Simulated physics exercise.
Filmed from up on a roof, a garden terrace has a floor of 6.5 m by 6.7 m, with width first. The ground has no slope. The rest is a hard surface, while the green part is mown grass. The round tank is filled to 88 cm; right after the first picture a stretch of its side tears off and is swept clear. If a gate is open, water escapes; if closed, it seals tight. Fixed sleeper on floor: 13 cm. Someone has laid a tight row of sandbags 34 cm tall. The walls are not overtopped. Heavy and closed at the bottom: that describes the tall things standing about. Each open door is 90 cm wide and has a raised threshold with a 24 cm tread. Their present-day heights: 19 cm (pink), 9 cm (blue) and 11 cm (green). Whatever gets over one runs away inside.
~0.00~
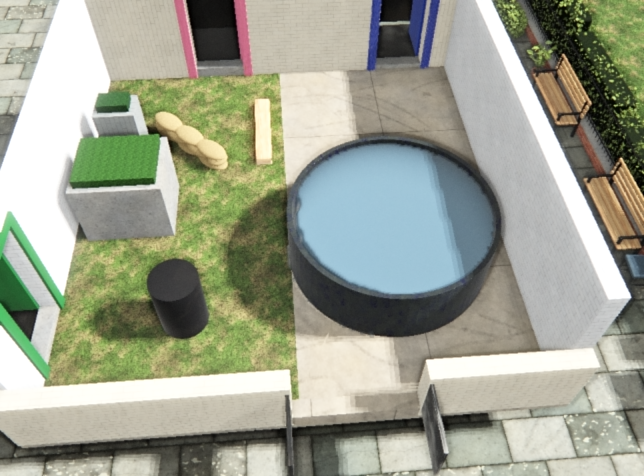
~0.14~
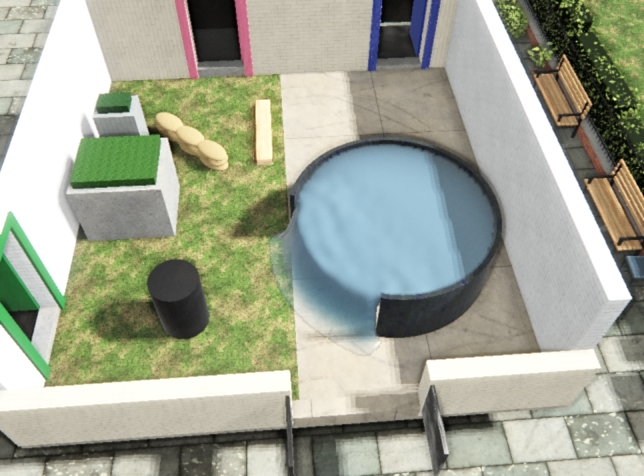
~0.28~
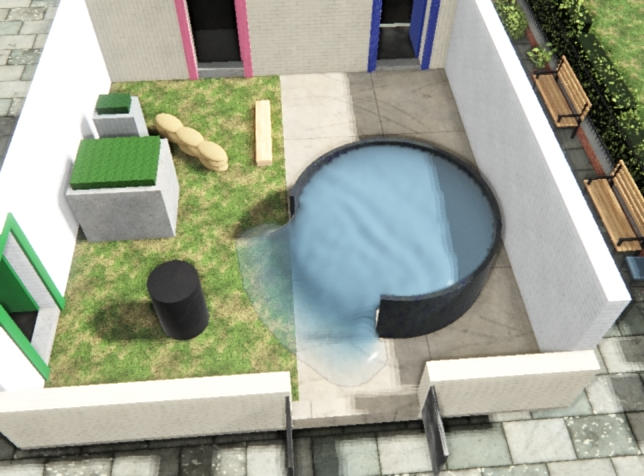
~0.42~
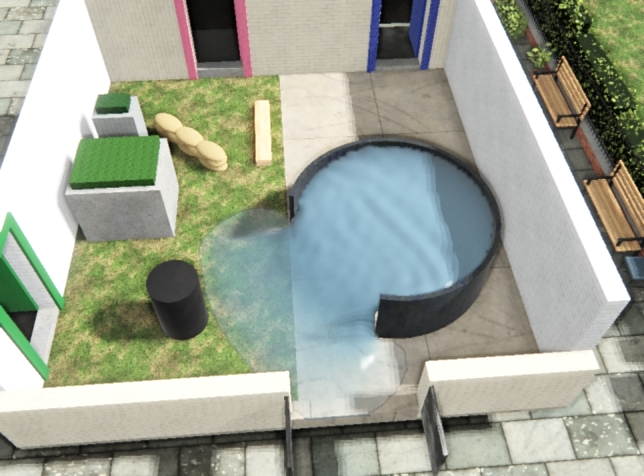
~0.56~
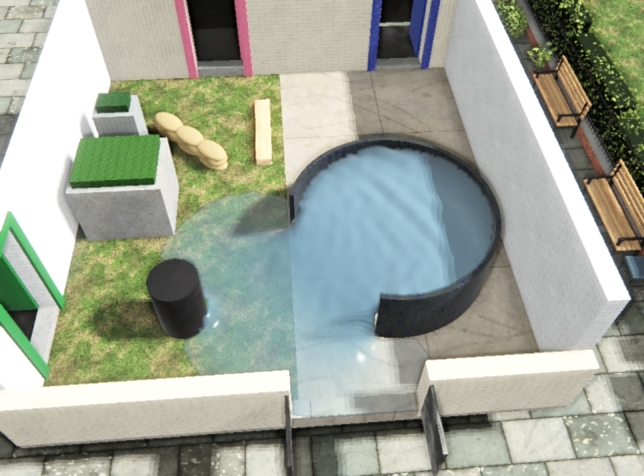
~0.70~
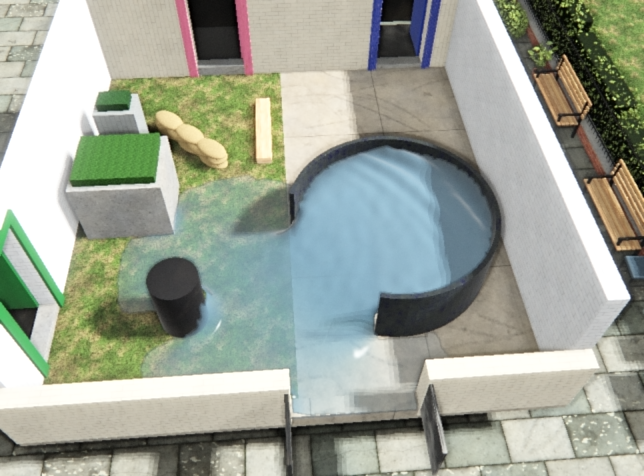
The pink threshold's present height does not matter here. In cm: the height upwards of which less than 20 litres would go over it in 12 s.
7 cm.
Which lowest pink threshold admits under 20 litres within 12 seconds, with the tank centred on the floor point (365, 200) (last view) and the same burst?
A height near 9.0 cm.
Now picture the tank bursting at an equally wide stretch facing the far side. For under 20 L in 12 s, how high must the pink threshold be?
Then it needs around 18 cm.
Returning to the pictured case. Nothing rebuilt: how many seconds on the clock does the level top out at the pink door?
Crest at t of about 7.5 s.
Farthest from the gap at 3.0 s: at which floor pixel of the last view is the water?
Lab note: Front tip approx. (103, 117).
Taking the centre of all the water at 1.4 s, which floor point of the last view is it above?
Centre of the water: Approx. (323, 276) px.
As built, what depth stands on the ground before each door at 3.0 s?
Door depths (cm): Pink = 0, blue = 0, green = 38.
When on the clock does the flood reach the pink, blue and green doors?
Times - pink 5.5 seconds, blue 6.5 seconds, green 1.2 seconds.
After 1.4 s water covers 35 % of the floor, deepest (56 cm) near (198, 405); it has not reached the pink door.
After 3.0 s water covers 40 % of the floor, deepest (46 cm) near (146, 249); it has not reached the pink door.
After 12.0 s water covers 95 % of the floor, deepest (13 cm) near (457, 205); 8 cm at the pink door, 0 litres in over its 19 cm threshold.
At the pink door as built, the water arrived by 5.4 s and peaked near 13 cm at 7.4 s.
With a threshold of 6 cm, 31 litres would have come in within the 12 s; with 8 cm, 10 litres. So under 20 litres takes about 7 cm.
